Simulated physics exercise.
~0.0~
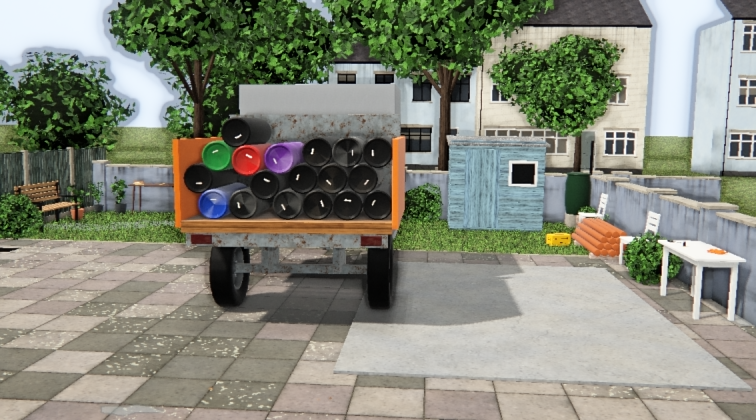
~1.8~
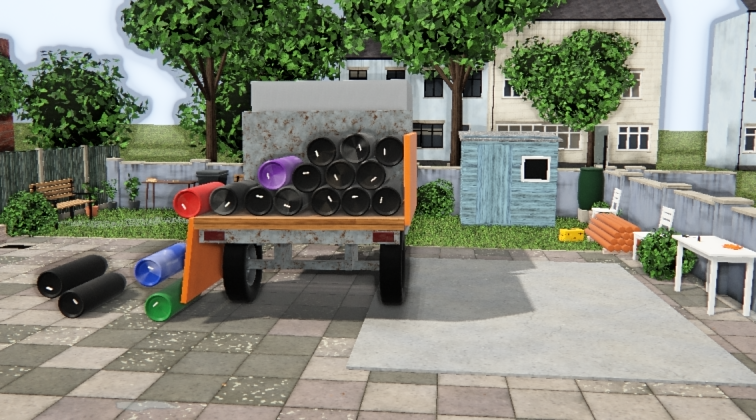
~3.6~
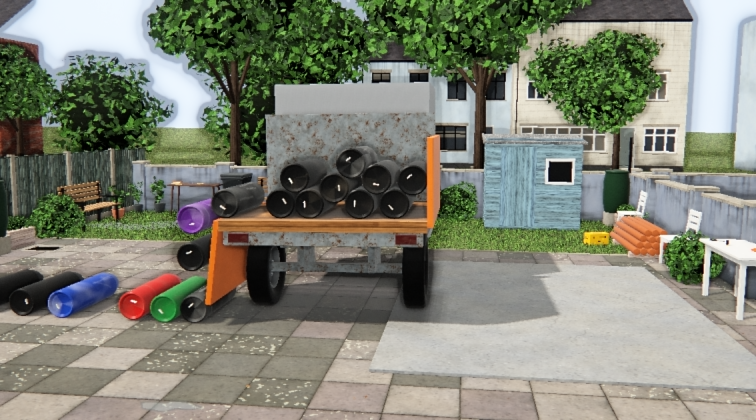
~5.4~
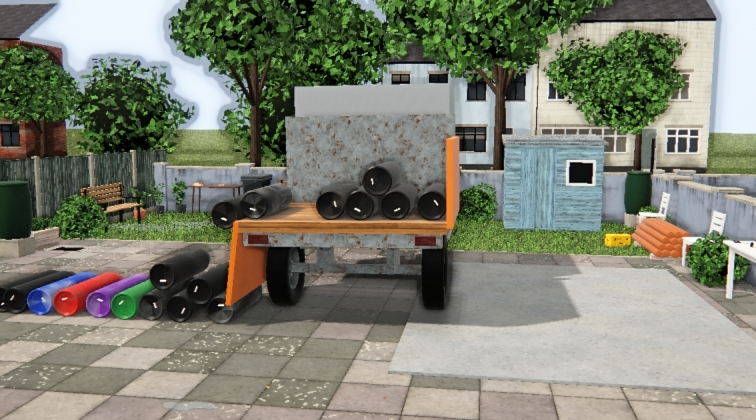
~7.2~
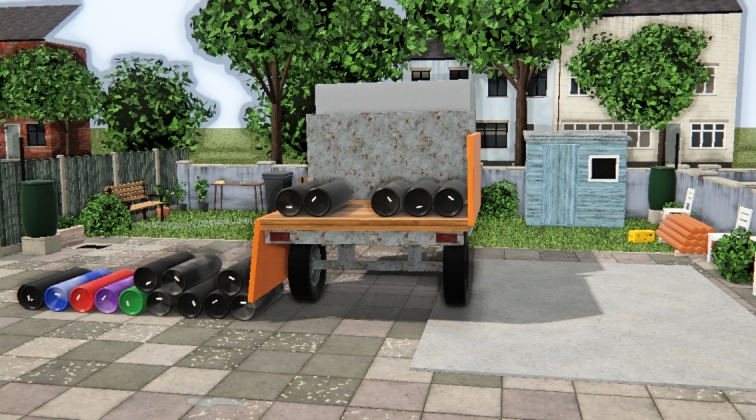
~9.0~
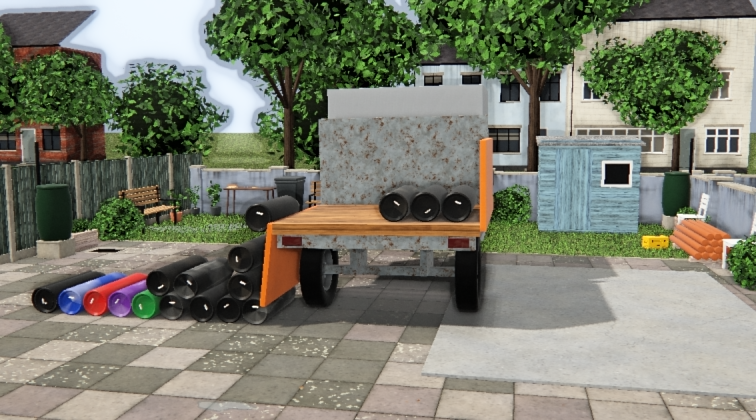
The video shows black, green, red, blue and purple cylinders stacked on a parked flatbed lorry when its left side board drops and they roll off leftwards, green and blue before red, then purple, ending heaped on the paving while three black ones stay on the deck.
